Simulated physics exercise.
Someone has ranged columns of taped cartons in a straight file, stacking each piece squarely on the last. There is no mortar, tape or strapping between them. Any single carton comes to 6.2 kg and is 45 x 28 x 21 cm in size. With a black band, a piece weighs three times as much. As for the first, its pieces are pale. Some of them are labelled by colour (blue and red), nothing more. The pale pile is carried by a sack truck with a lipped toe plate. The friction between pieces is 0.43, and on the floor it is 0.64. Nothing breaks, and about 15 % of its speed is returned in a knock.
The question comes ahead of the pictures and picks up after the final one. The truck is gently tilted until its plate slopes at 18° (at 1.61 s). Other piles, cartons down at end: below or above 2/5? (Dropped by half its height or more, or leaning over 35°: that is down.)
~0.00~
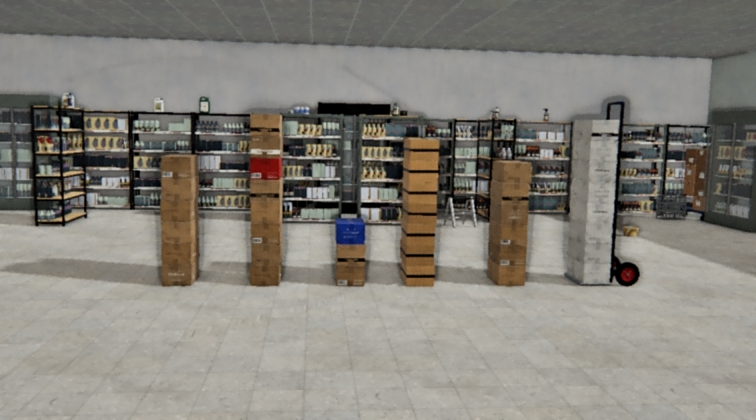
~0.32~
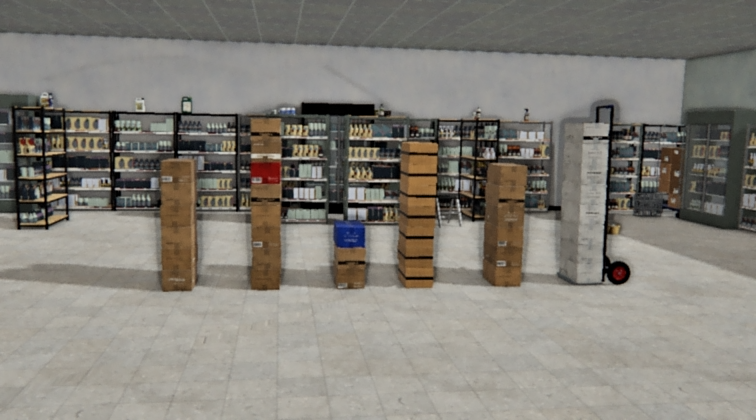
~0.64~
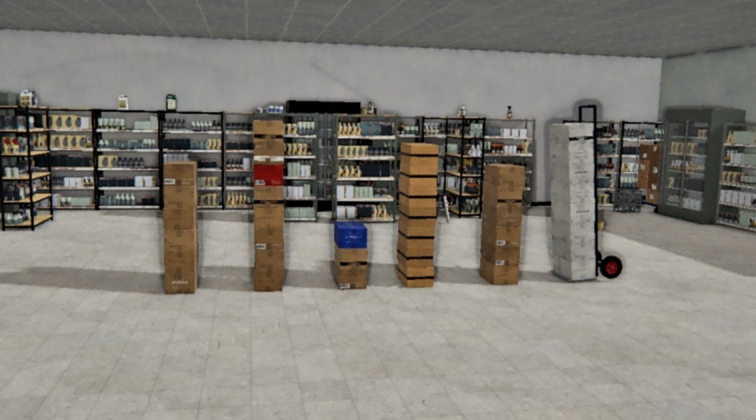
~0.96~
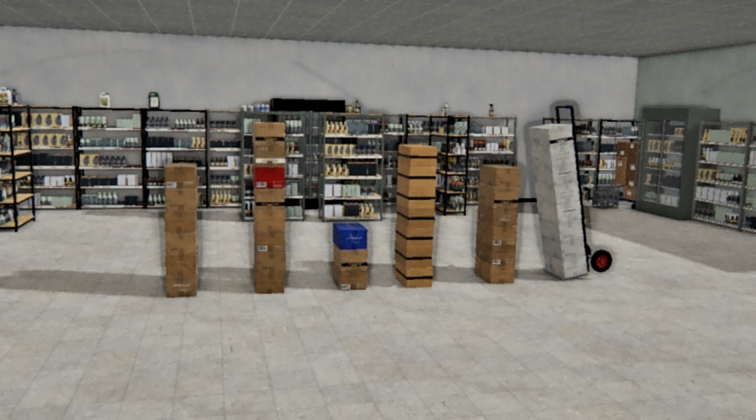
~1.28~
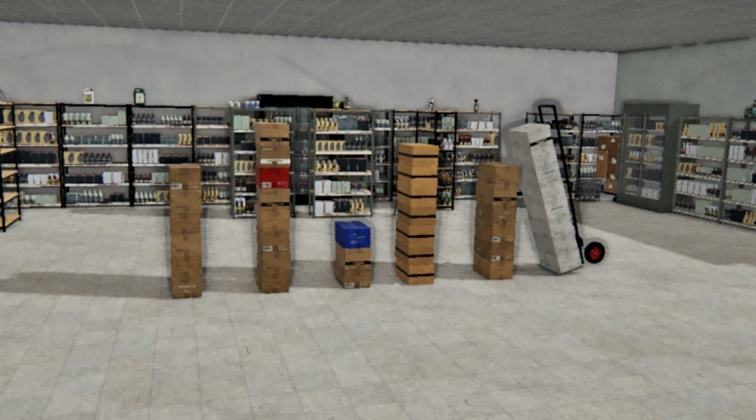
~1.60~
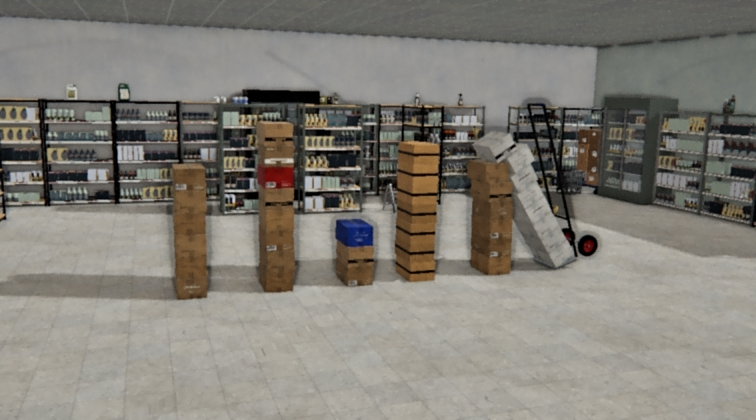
Above 2/5.
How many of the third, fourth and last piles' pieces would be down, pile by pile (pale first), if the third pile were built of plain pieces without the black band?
Down per pile - third: 6, fourth: 3, last: 6.
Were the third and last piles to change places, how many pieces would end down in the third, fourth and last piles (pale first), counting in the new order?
Down per pile: Third 6, fourth 2, last 0.
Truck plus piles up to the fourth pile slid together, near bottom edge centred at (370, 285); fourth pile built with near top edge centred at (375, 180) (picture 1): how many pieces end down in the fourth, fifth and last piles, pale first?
The tally would be fourth 5, then fifth 7, then last 5.
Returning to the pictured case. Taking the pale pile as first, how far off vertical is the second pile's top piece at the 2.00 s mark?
Its lean is roughly 30 degrees.
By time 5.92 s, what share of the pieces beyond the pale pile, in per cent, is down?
By then 85 %.
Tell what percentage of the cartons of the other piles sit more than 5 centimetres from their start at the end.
90 % shifted.
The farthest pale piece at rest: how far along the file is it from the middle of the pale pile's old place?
About 180 cm along the file.
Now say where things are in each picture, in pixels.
In the first frame (places mark the middle of the side facing us; the camera moves round a little), truck frame (620, 140) 0° forward; red carton (265, 169); blue carton (351, 234); the rest undisturbed.
The second frame shows truck frame (610, 142) 1° forward; red carton (265, 173).
The third frame shows truck frame (595, 141) 5° forward, top of the pale pile leaning 5°; red carton (268, 175); the rest undisturbed.
The fourth frame shows truck frame (575, 141) 10° forward, top of the pale pile leaning 11°; red carton (270, 178); the rest undisturbed.
The fifth frame shows truck frame (560, 139) 16° forward, top of the pale pile leaning 18°; red carton (275, 178); the rest undisturbed.
The sixth frame shows truck frame (551, 137) 18° forward, top of the pale pile leaning 33°; red carton (279, 178); blue carton (361, 237); 2 disturbed, none down.
After 2.00 s, 8 of the pale pile down; none of the 30 other cartons down, 5 disturbed.
After 2.90 s, 8 of the pale pile down; 5 of the 30 other cartons down.
After 5.04 s, 8 of the pale pile down; 13 of the 30 other cartons down; blue carton on its side; red carton leaning 23°, 7 cm lower.
After 5.92 s, 8 of the pale pile down; 26 of the 30 other cartons down; blue carton on its side; red carton leaning 72°, 71 cm lower.
At rest (7.3 s), 8 of the pale pile down; 26 of the 30 other cartons down; red carton upside down; blue carton on its side. That is 87 per cent. As the last picture would show them, middles, red carton near (77, 260), blue carton near (321, 250).
